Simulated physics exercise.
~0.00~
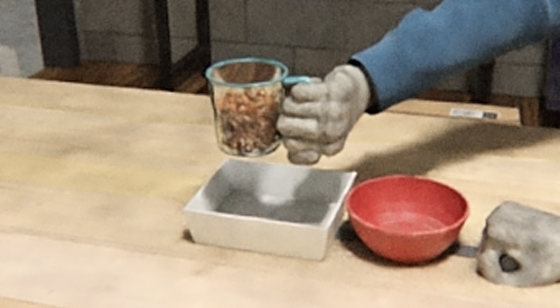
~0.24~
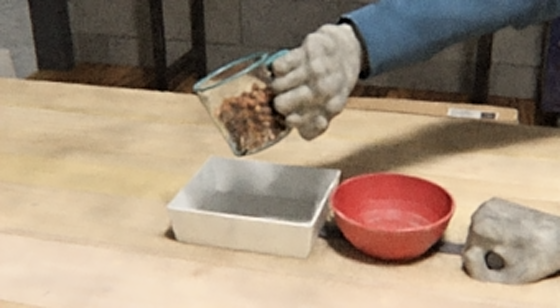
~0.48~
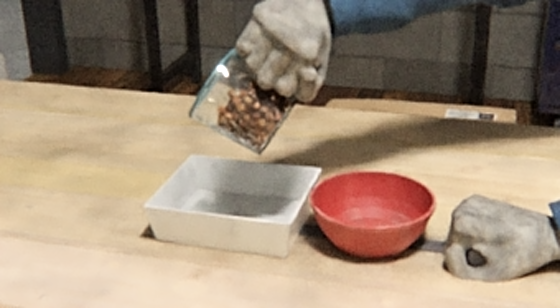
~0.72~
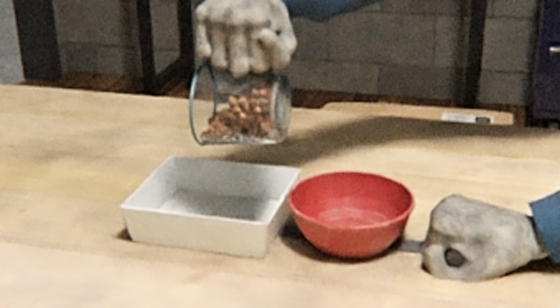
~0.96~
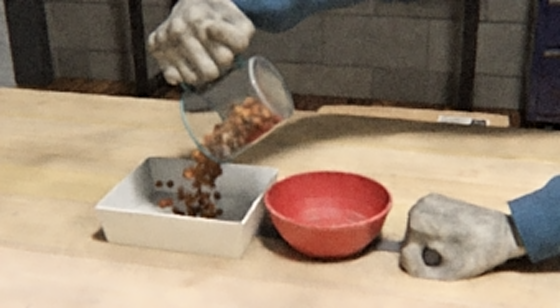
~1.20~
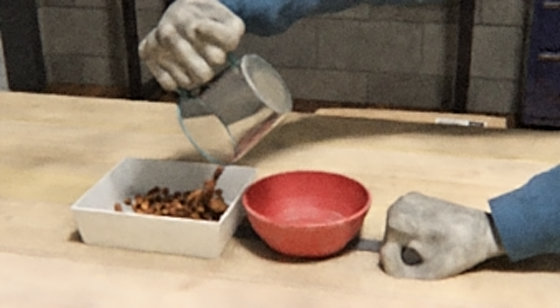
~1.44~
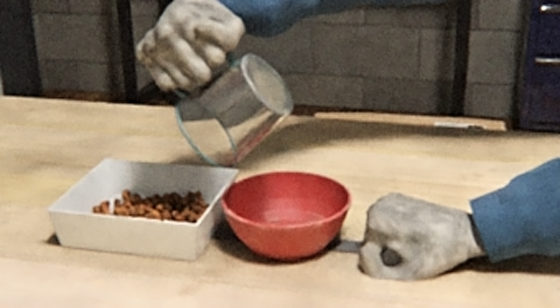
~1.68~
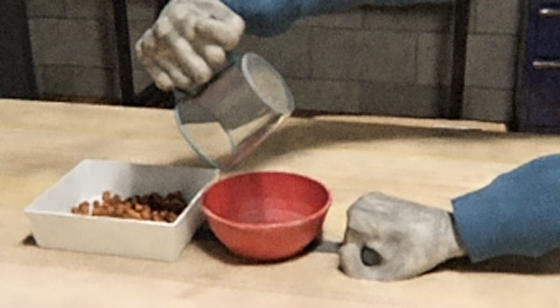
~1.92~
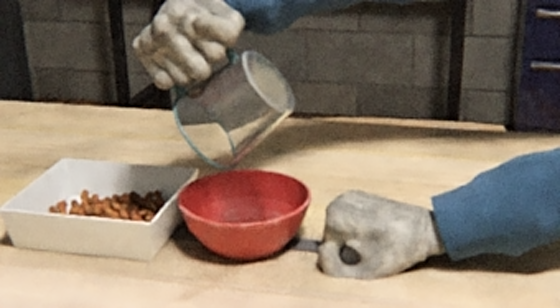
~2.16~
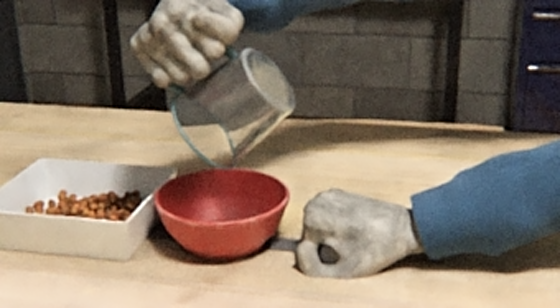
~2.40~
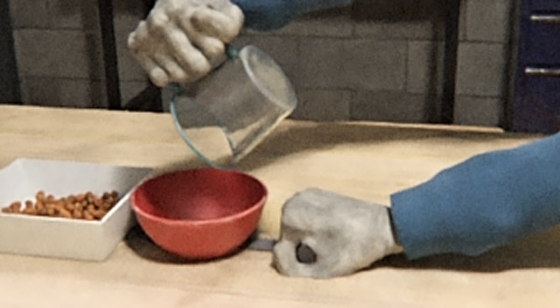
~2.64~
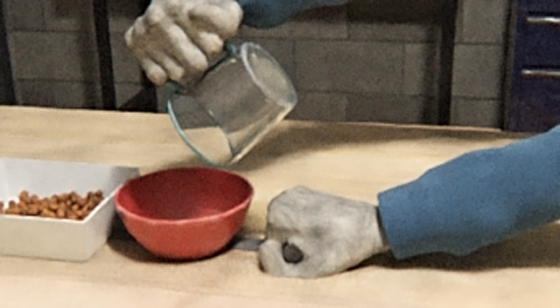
A gloved hand tips a clear cup, pouring all the brown pieces into the white tin.
